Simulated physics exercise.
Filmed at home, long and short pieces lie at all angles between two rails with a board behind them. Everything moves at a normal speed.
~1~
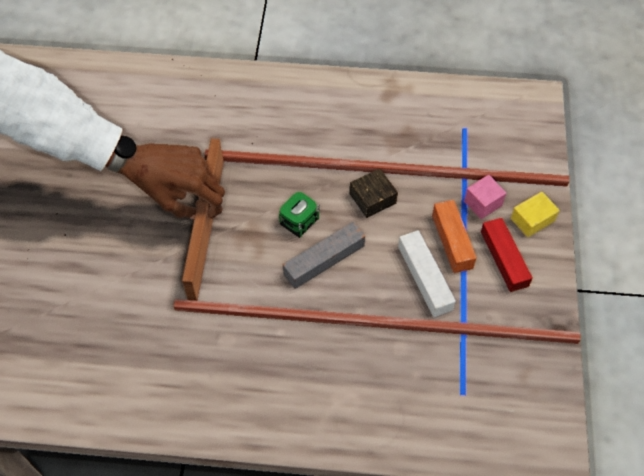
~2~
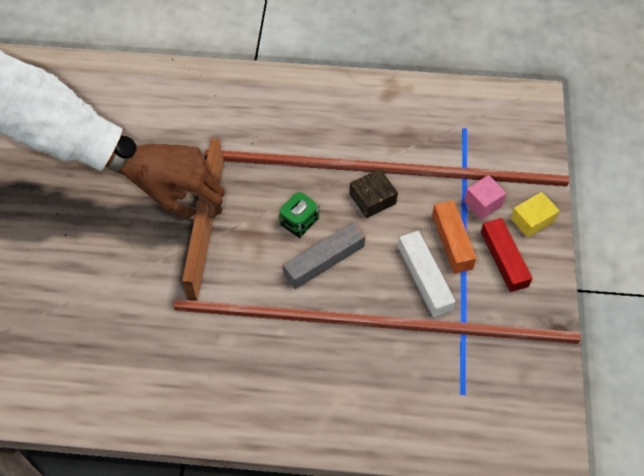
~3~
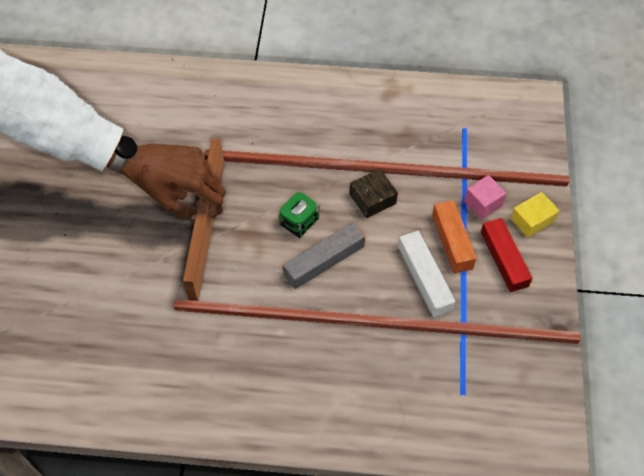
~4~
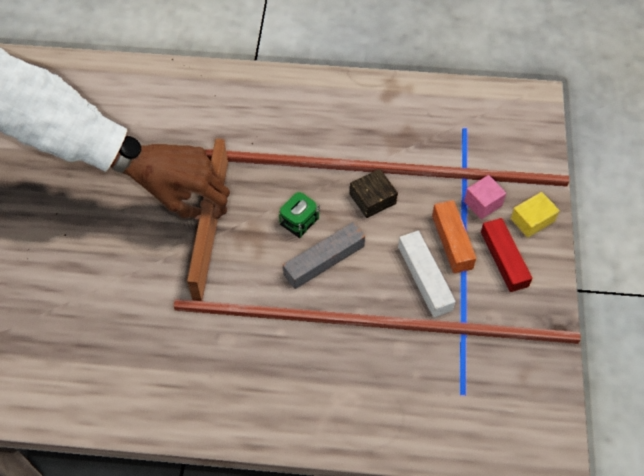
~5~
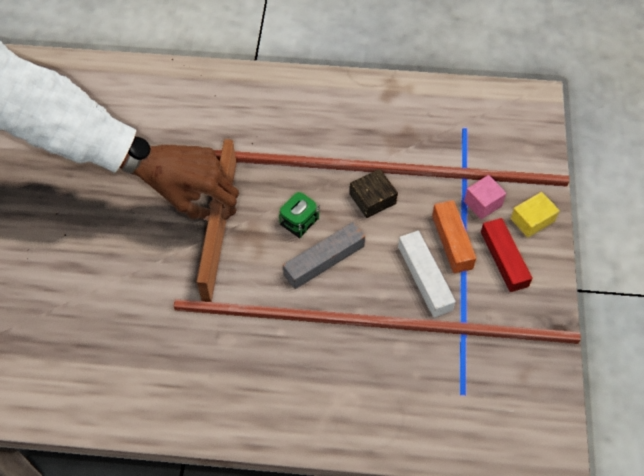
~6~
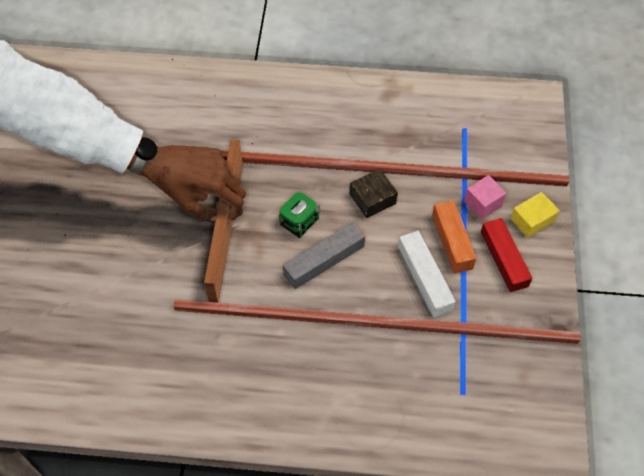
Hand sliding a wooden board slightly right between two rails, the scattered coloured blocks and bars ahead of it staying still.
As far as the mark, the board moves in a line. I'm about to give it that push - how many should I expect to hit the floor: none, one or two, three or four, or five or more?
Expect none.
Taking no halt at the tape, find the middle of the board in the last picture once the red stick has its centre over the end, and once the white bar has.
The middle is at (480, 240) when it's the red stick, and at (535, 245) when it's the white bar.
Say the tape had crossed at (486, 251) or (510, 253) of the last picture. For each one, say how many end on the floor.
Respectively 2 and 2.
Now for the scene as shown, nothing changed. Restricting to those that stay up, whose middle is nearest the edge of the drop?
Yellow block.
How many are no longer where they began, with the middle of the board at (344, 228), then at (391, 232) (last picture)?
In order, the tallies are 3 and 5.
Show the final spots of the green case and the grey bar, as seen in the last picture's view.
Answer: First (479, 217), after that (491, 262).
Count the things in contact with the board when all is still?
It adds up to 3.
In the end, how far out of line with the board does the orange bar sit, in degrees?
It sits some 30° out of line.
Early on, none off yet; yellow block at rest near (535, 215); red stick at rest near (506, 254); pink block at rest near (485, 197).
Finally, the number that fall off is zero.
